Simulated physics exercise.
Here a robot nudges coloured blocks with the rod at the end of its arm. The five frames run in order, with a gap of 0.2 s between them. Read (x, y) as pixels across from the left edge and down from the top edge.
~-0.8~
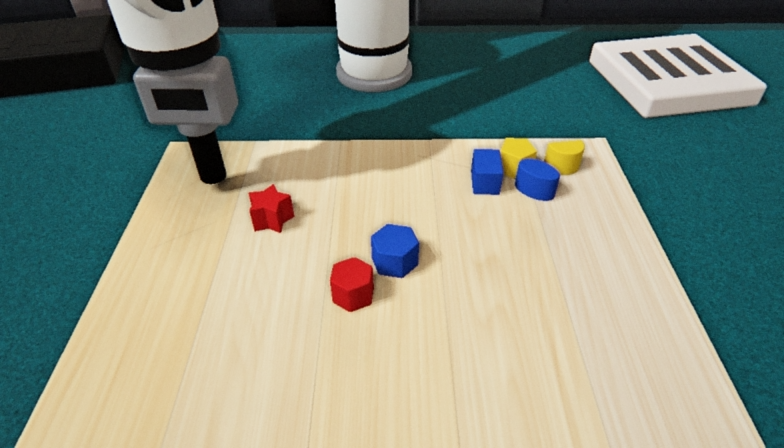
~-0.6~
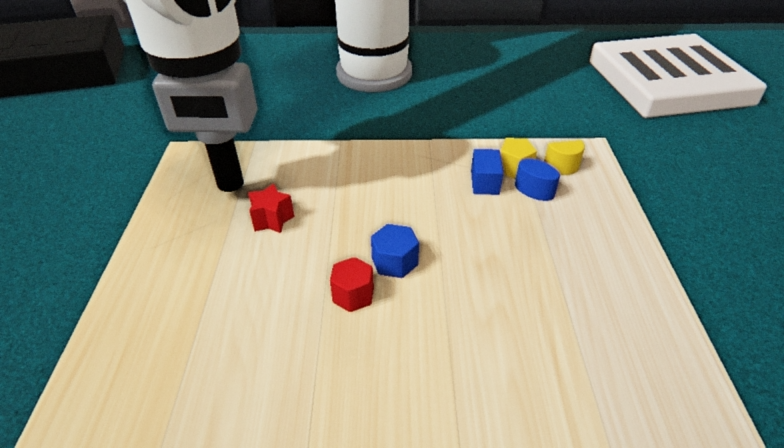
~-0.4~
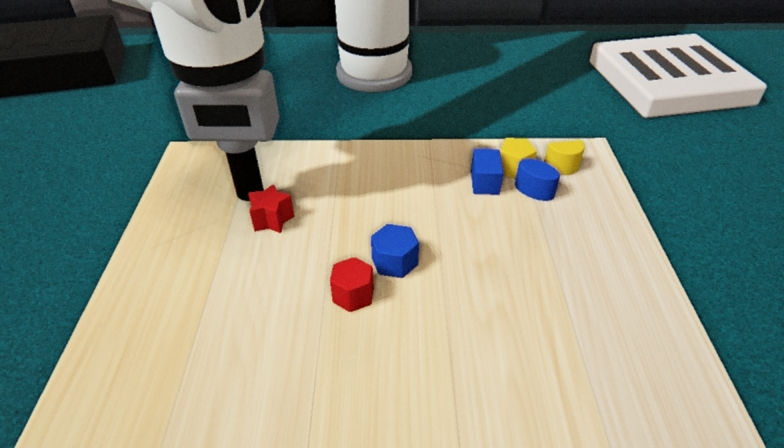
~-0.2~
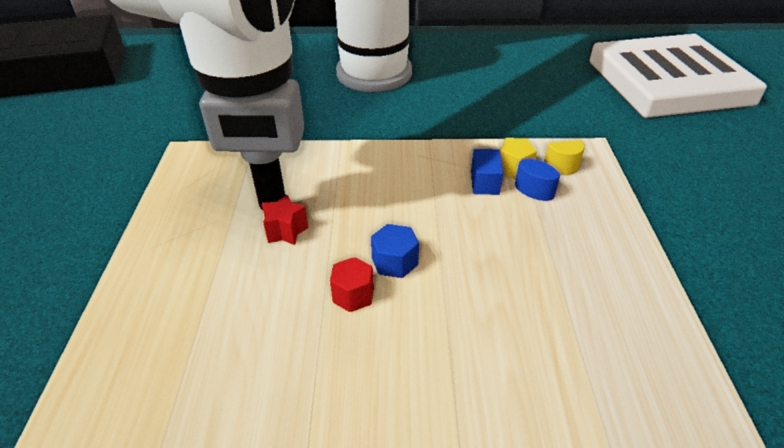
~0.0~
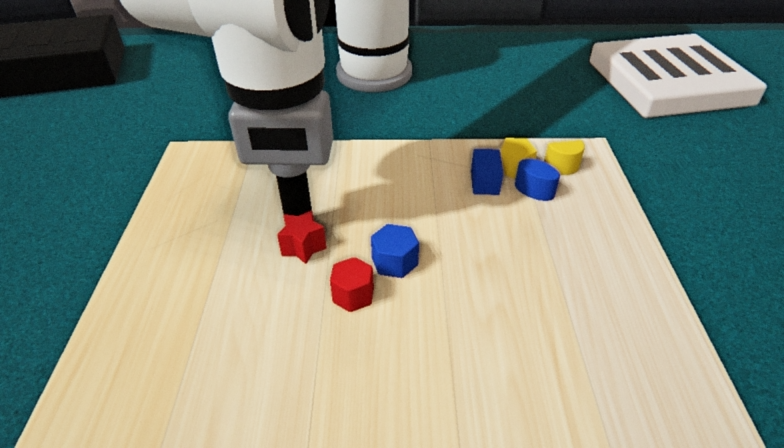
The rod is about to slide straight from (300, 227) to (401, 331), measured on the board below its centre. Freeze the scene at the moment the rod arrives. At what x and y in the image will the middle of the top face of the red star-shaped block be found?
The middle of its top is at (314, 265).
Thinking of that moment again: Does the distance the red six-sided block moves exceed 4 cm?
Final answer: Yes.
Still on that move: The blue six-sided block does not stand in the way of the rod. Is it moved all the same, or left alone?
Stays where it is.
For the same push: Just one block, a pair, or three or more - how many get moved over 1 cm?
Going by the path, two blocks will move.
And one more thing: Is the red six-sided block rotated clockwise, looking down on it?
Yes, that is what happens.
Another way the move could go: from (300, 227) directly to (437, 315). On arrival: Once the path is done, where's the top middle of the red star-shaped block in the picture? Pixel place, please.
It ends at (313, 245).
The first path, step by step. One third of the way, rod (329, 246); red star-shaped block (312, 256), turned 35° clockwise.
Two thirds of the way, rod (364, 281); red star-shaped block (314, 265), turned 75° clockwise; red six-sided block (364, 299), turned 25° clockwise.
At the end, rod (401, 320); red star-shaped block (314, 265), turned 75° clockwise; red six-sided block (370, 330), turned 70° clockwise; blue six-sided block not moved.
